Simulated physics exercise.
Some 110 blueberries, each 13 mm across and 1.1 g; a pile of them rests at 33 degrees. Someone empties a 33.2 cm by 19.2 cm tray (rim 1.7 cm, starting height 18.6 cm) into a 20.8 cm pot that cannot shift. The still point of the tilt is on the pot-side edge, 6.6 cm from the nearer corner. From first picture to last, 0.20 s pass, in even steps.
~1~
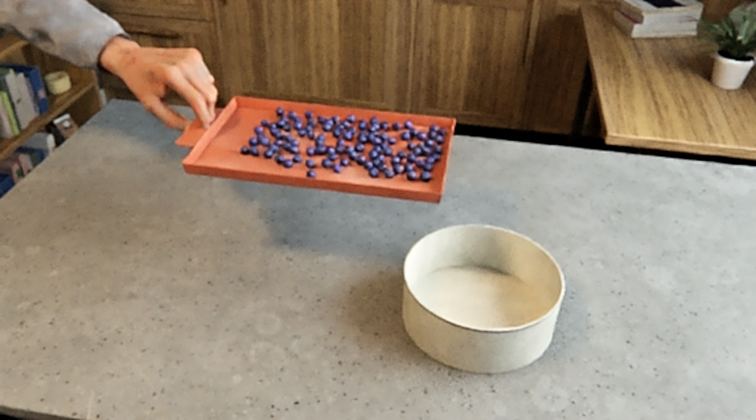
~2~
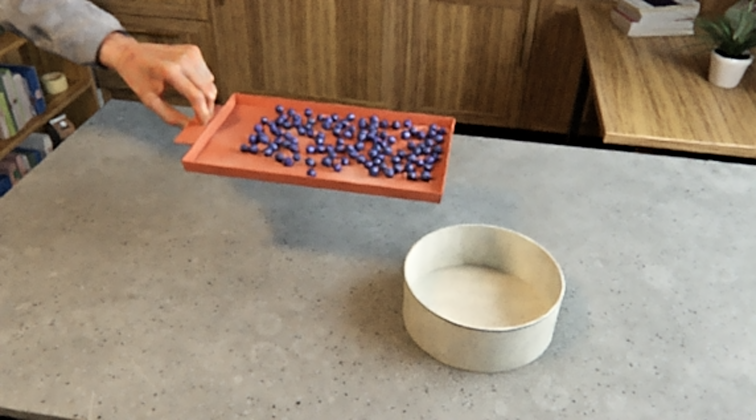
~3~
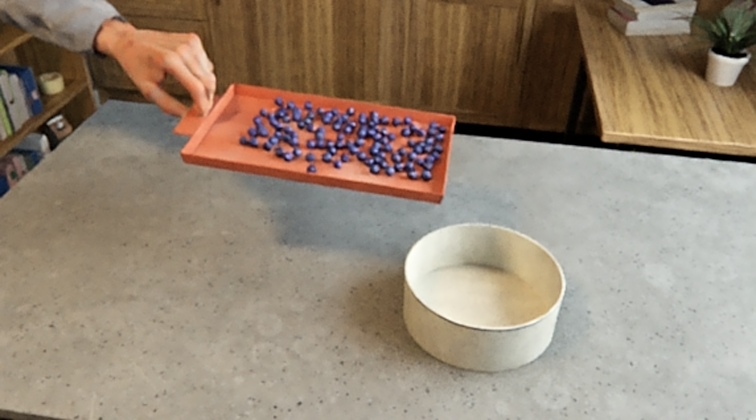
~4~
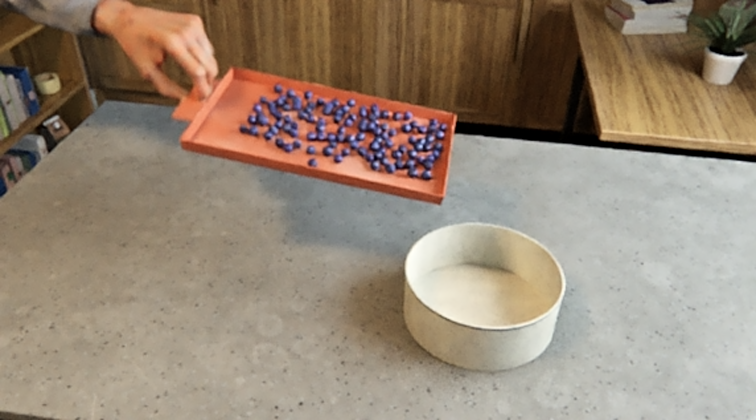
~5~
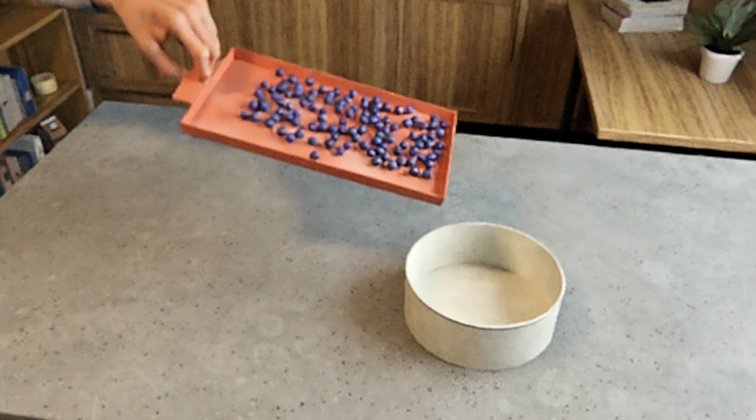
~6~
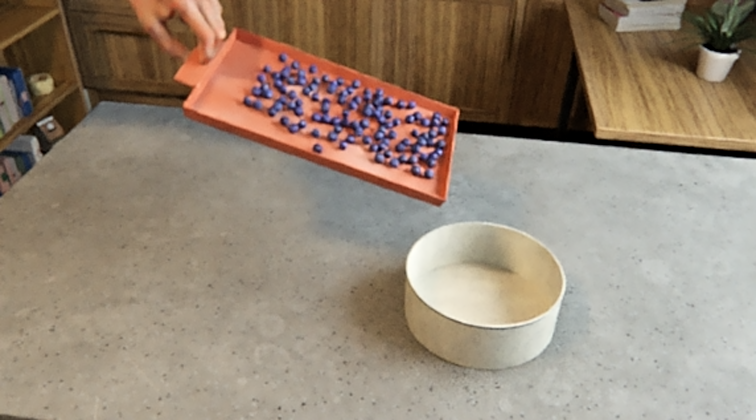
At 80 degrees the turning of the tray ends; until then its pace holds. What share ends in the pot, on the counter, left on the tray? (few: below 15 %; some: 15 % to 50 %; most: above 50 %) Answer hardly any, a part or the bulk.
In the pot: The bulk; on the counter: Hardly any; left on the tray: A part.
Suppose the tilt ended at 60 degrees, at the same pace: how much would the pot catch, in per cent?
Then about 40 per cent.
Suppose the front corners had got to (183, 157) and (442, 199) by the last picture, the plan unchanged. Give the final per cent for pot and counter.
Pot 0, counter 0.
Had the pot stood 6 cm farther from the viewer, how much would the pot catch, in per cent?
Then about 55 per cent.
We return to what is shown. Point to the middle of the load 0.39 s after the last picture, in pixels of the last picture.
Near (440, 149).
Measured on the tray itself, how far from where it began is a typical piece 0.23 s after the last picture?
Some 5 cm.
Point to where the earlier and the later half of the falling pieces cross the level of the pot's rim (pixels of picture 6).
At about (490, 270), then at (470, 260).
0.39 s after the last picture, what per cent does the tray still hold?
Roughly 100 per cent.
Then, 0.23 s after the last picture, tilt 50 degrees; the tray holds 100 %, the pot 0 %.
Then, 0.39 s after the last picture, tilt 71 degrees; the tray holds 100 %, the pot 0 %.
Then, 0.67 s after the last picture, tilt 80 degrees; the tray holds 45 %, the pot 50 %.
In the end, pot 60 %, counter 0 %, tray 40 %.
